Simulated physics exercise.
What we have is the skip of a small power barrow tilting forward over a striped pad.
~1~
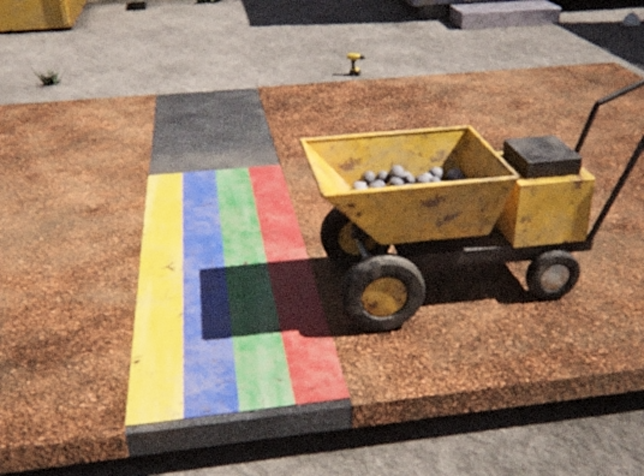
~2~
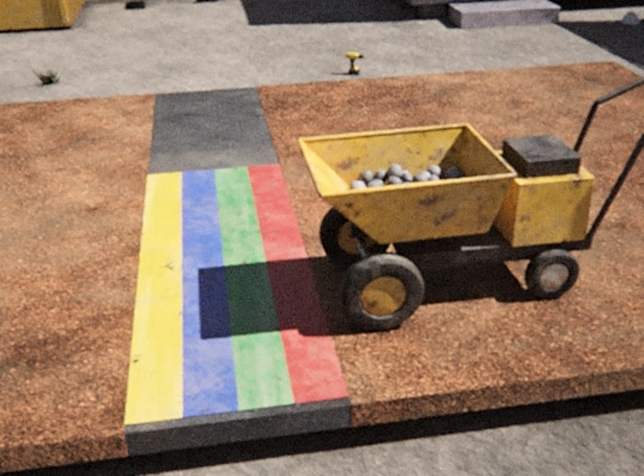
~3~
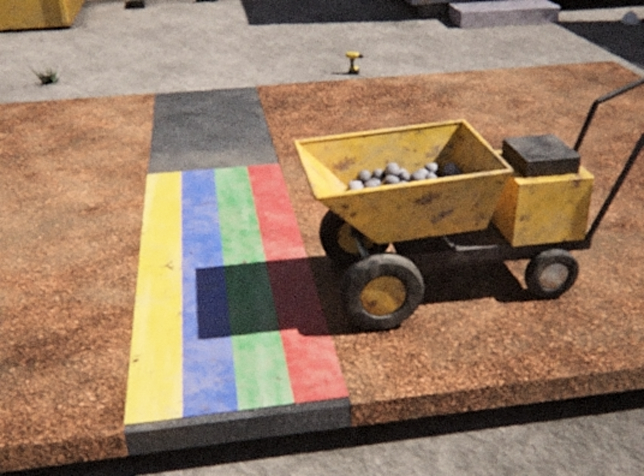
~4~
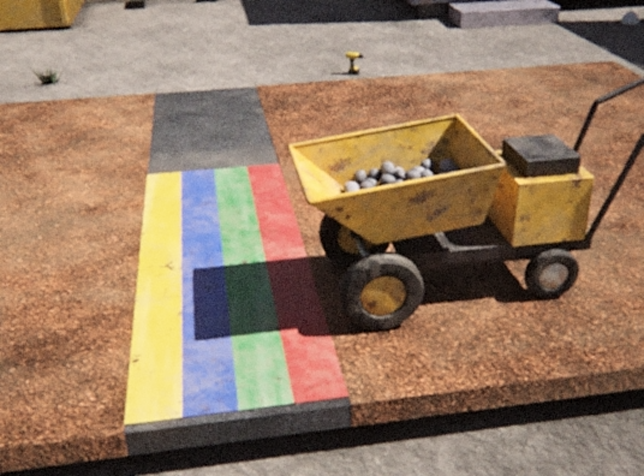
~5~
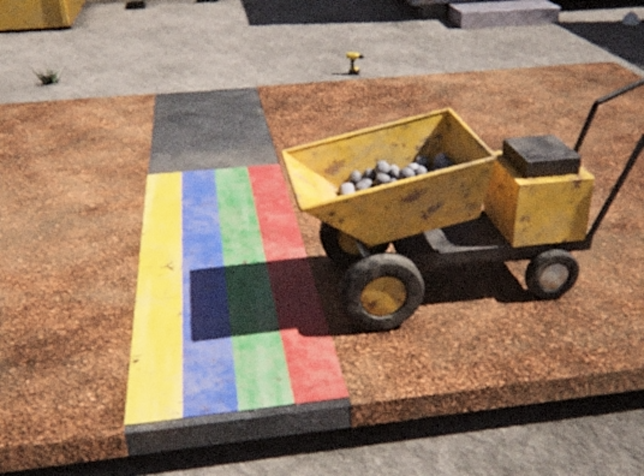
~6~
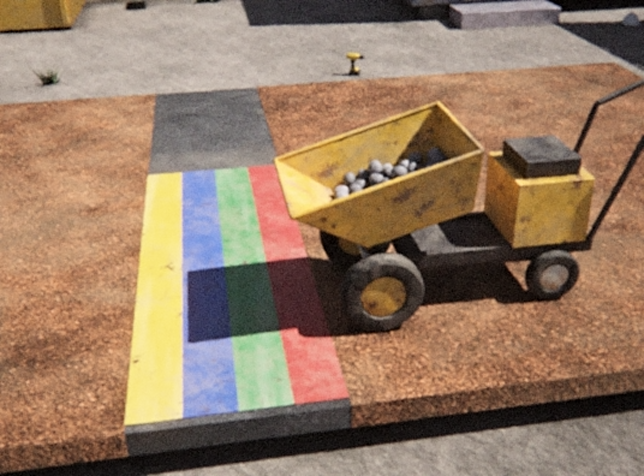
On a sunlit yard of reddish gravel edged by grey paving, the view looks down from a fixed position at a slight angle. A worn yellow barrow with dark wheels and a skip of round grey cobbles stands at right, beside a pad striped yellow, blue, green and red. The skip starts level and tilts gradually forward to the left, its rear rising as its lip lowers, while the wheels stay put.
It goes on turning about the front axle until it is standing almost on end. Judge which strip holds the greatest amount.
Greatest amount: The blue strip.
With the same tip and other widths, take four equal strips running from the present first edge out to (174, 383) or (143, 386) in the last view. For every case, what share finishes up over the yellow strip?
About 30 %, then 20 %.
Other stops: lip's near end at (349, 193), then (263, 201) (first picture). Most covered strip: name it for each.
At the first place the green one, at the second the strip in yellow.
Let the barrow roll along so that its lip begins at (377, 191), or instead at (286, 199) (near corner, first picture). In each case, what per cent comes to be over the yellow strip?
About 0 % and 30 %.
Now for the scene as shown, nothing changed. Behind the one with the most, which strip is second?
I'd say green.
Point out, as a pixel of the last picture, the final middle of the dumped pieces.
Around (211, 307).
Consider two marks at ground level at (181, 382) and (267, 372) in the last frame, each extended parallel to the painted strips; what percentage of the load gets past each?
Estimate, first then second: 10 %, 70 %.
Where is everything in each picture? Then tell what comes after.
The first picture shows lip of the skip near (323, 195), level; top of the load near (415, 201), round cobbles; red strip near (313, 362); green strip near (262, 368); blue strip near (209, 374); yellow strip near (156, 381).
The second picture shows lip of the skip near (321, 195), level; top of the load near (413, 200).
The third picture shows lip of the skip near (316, 198), tipped barely; top of the load near (433, 195).
The fourth picture shows lip of the skip near (309, 202), tipped a little; top of the load near (444, 190).
The fifth picture shows lip of the skip near (301, 209), tipped a little; top of the load near (447, 174).
The sixth picture shows lip of the skip near (292, 218), tipped clearly; top of the load near (439, 169); red strip near (312, 362); green strip near (261, 368); blue strip near (209, 374); yellow strip near (155, 380).
Shortly afterwards, skip tipped steeply; the whole lot in the skip.
Next, skip tipped steeply; the bulk in the skip; a little over the green strip; a little over the blue strip.
Some moments later, skip tipped right over; near a quarter in the skip; near a quarter over the green strip; near half over the blue strip; a little over the yellow strip; only a few off the paint.
In the end, skip tipped right over; near a quarter in the skip; none at all over the red strip; near a quarter over the green strip; near half over the blue strip; a little over the yellow strip; only a few off the paint.
